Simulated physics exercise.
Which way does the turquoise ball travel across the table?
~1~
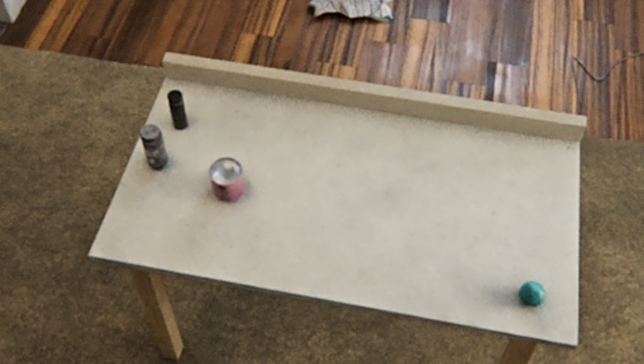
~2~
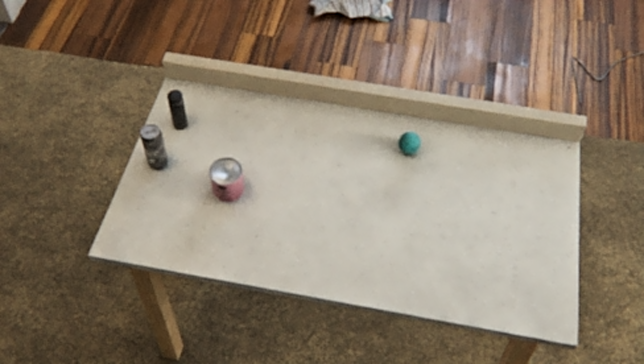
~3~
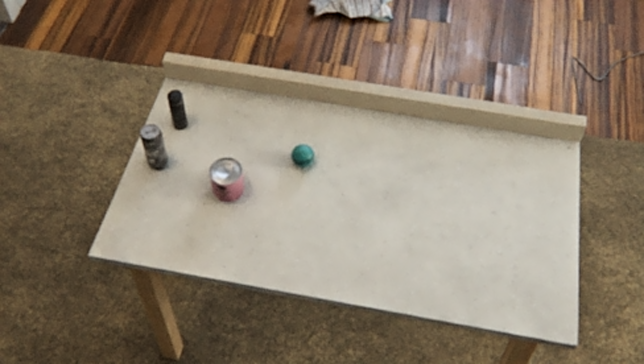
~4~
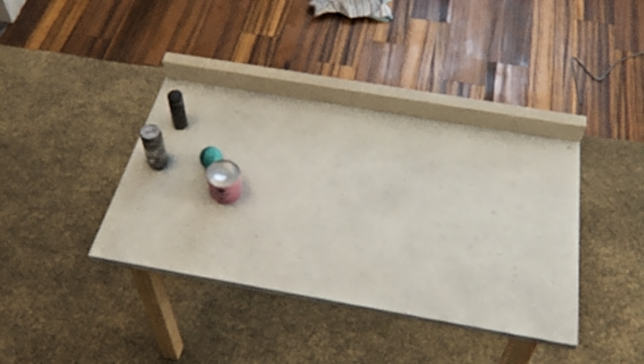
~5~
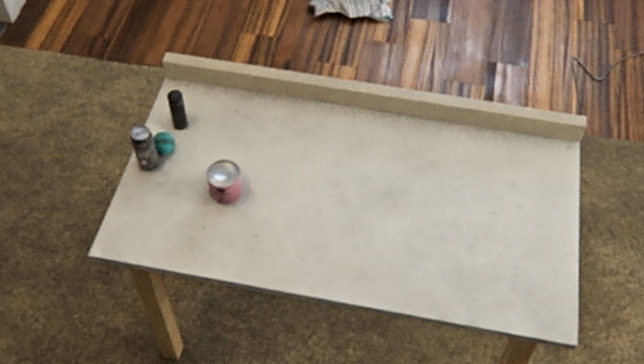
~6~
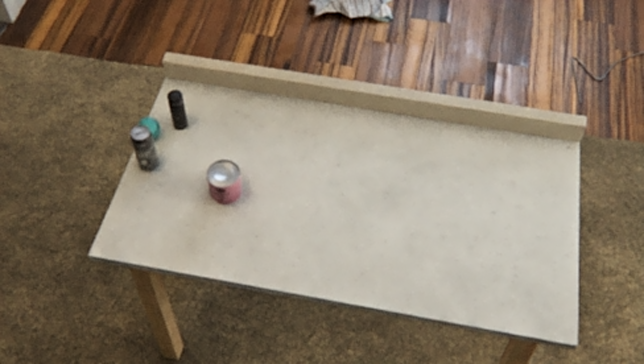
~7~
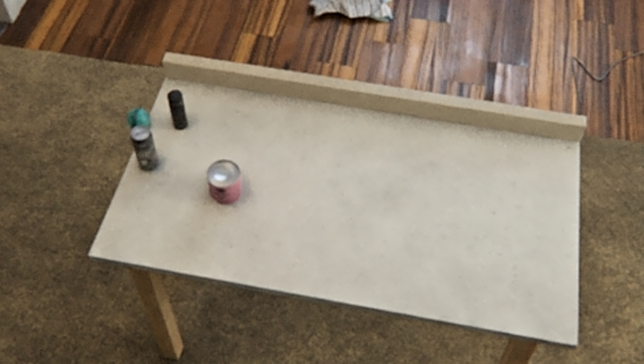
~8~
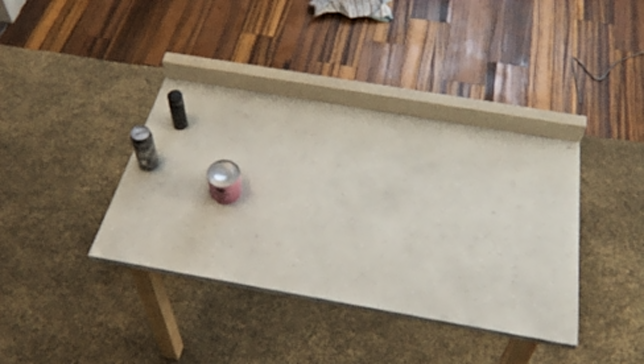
It rolls to the left, starting near the right end and heading towards the grey can.
